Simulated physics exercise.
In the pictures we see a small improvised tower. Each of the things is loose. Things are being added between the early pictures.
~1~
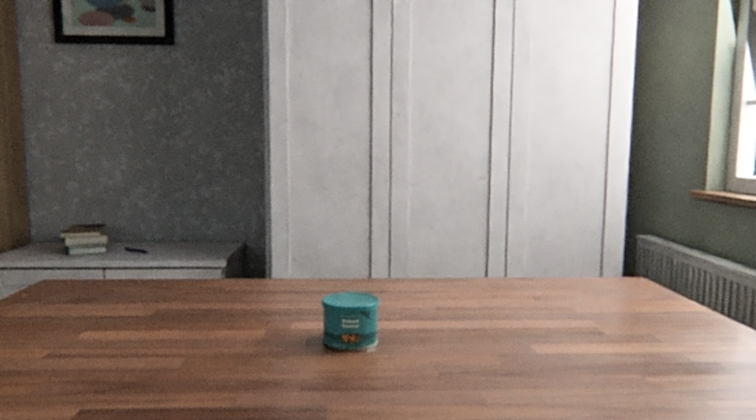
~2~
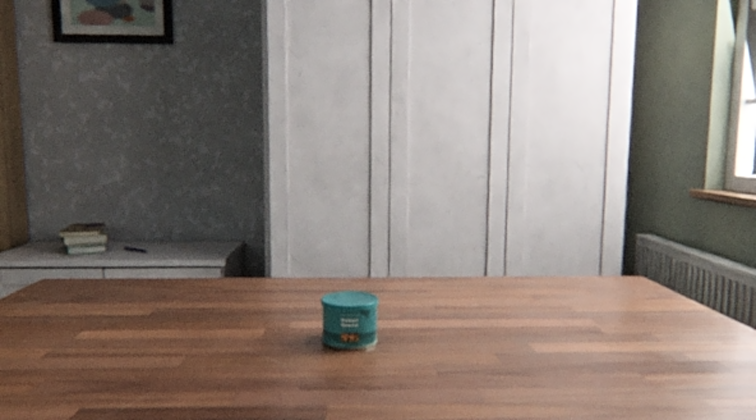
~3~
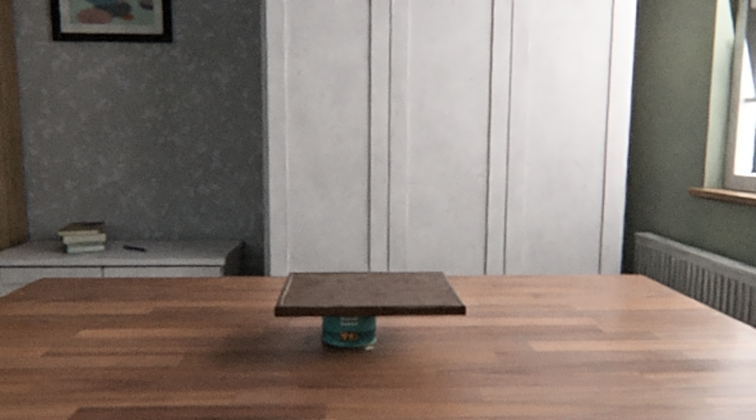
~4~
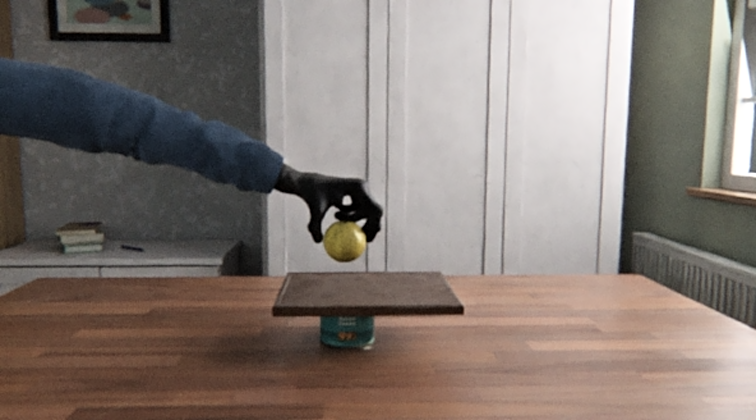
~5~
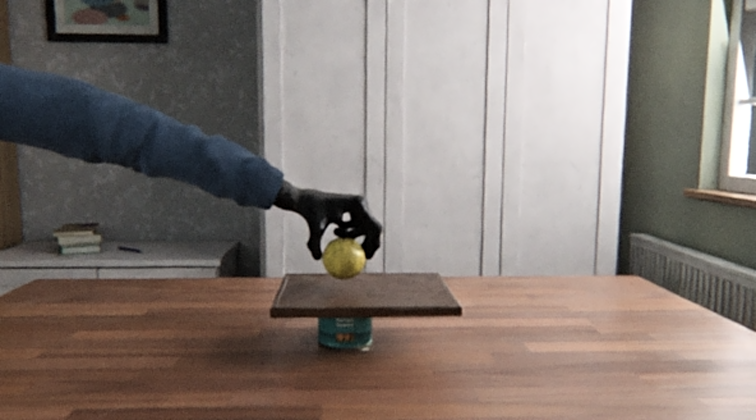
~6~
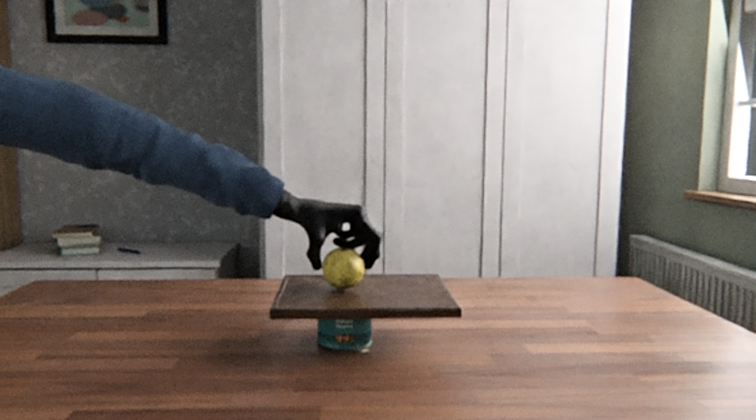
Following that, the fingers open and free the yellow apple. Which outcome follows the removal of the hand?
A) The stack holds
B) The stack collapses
Option A: The stack holds.
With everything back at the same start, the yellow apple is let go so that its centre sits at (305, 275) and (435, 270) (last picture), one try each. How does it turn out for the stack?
First case: It remains standing; second case: It collapses.
Then, 0.30 s later than the last frame, all is still.
Then, 0.70 s later than the last frame, yellow apple resting near (343, 269).
When it is over, all 3 as before. End places, in pixels of the last picture, yellow apple near (344, 269). The stack stays up.
